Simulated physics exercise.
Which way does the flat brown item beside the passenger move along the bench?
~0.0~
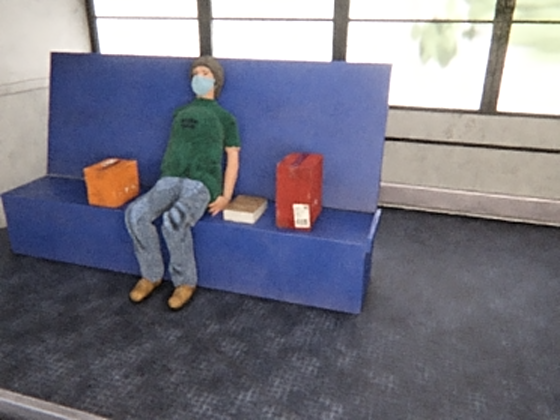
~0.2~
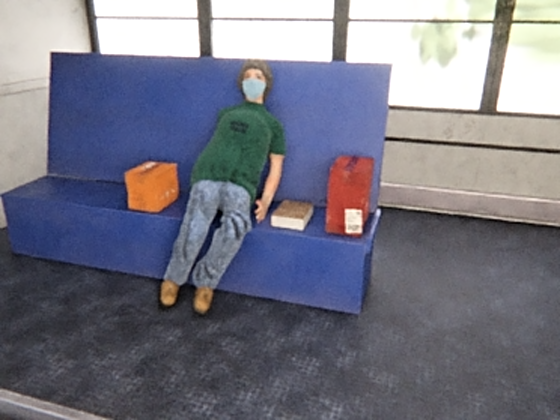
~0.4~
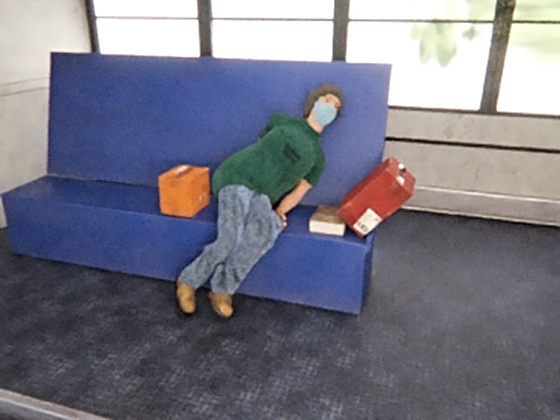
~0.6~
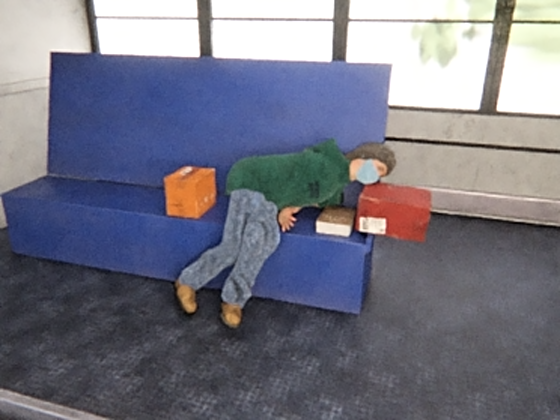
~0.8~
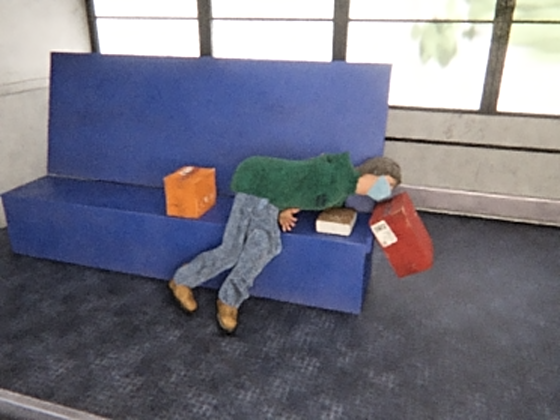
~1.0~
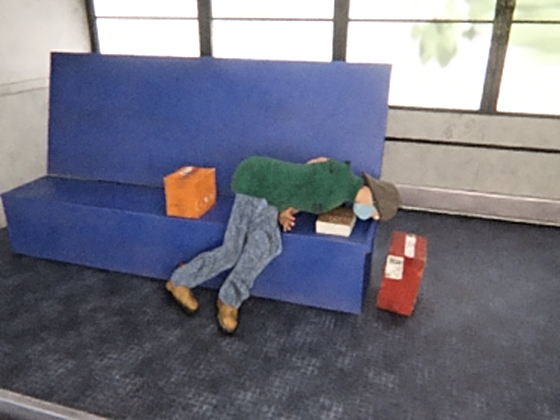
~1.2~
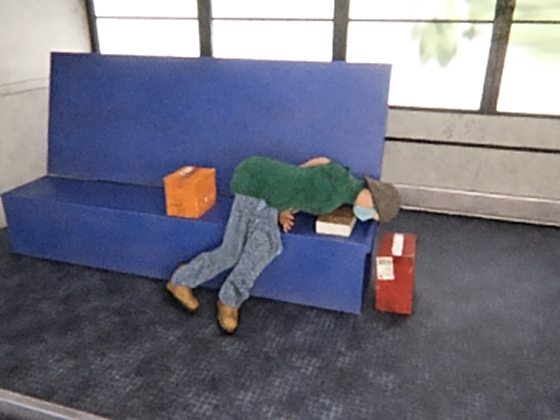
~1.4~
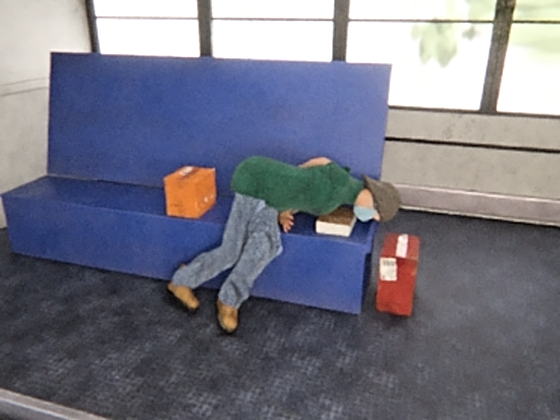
The flat brown item slides to the right along the bench, then comes to rest still on the seat.
